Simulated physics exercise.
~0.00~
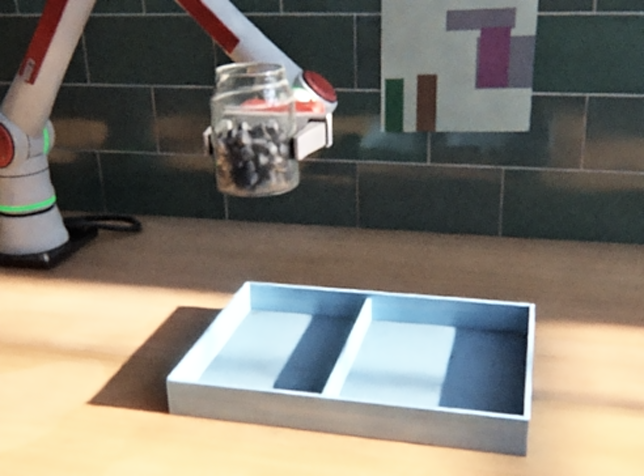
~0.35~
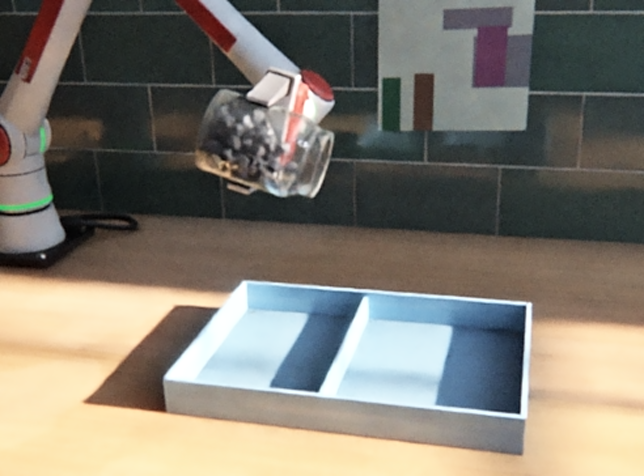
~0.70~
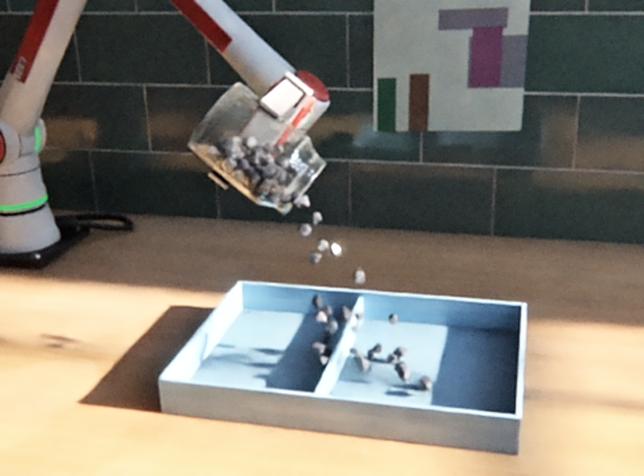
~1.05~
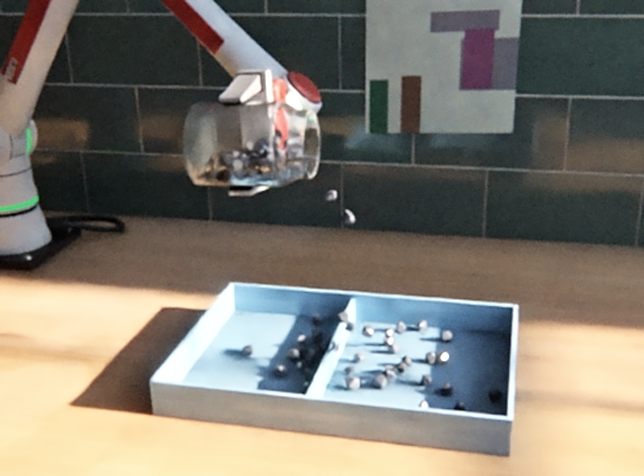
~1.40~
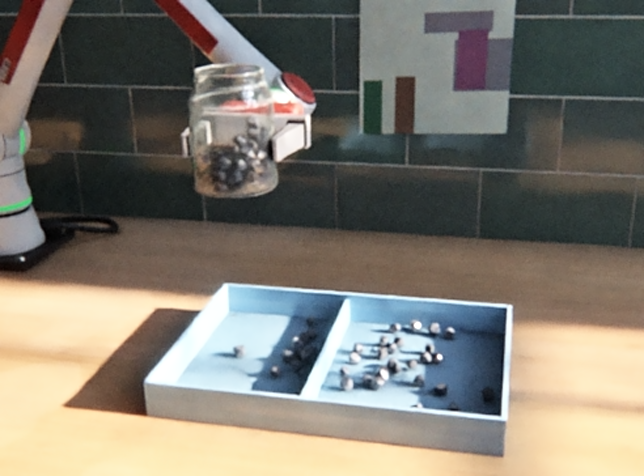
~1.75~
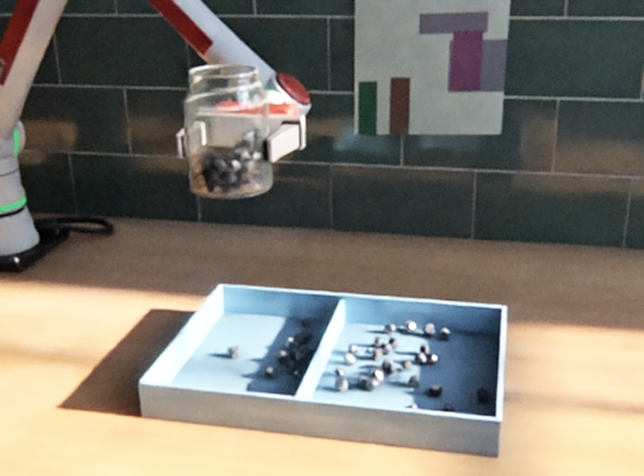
A clear glass jar partly filled with small dark pebbles hangs upright in the grip of a red and white robot arm, above an empty pale blue tray with a dividing wall. The arm tips the jar to the right until its mouth points downward. Pebbles spill out and drop on both sides of the divider. The jar then swings back toward upright while a last few pieces fall. It ends upright and still in the gripper, with many pebbles left inside, while the others lie scattered in the tray, more of them in the right section.
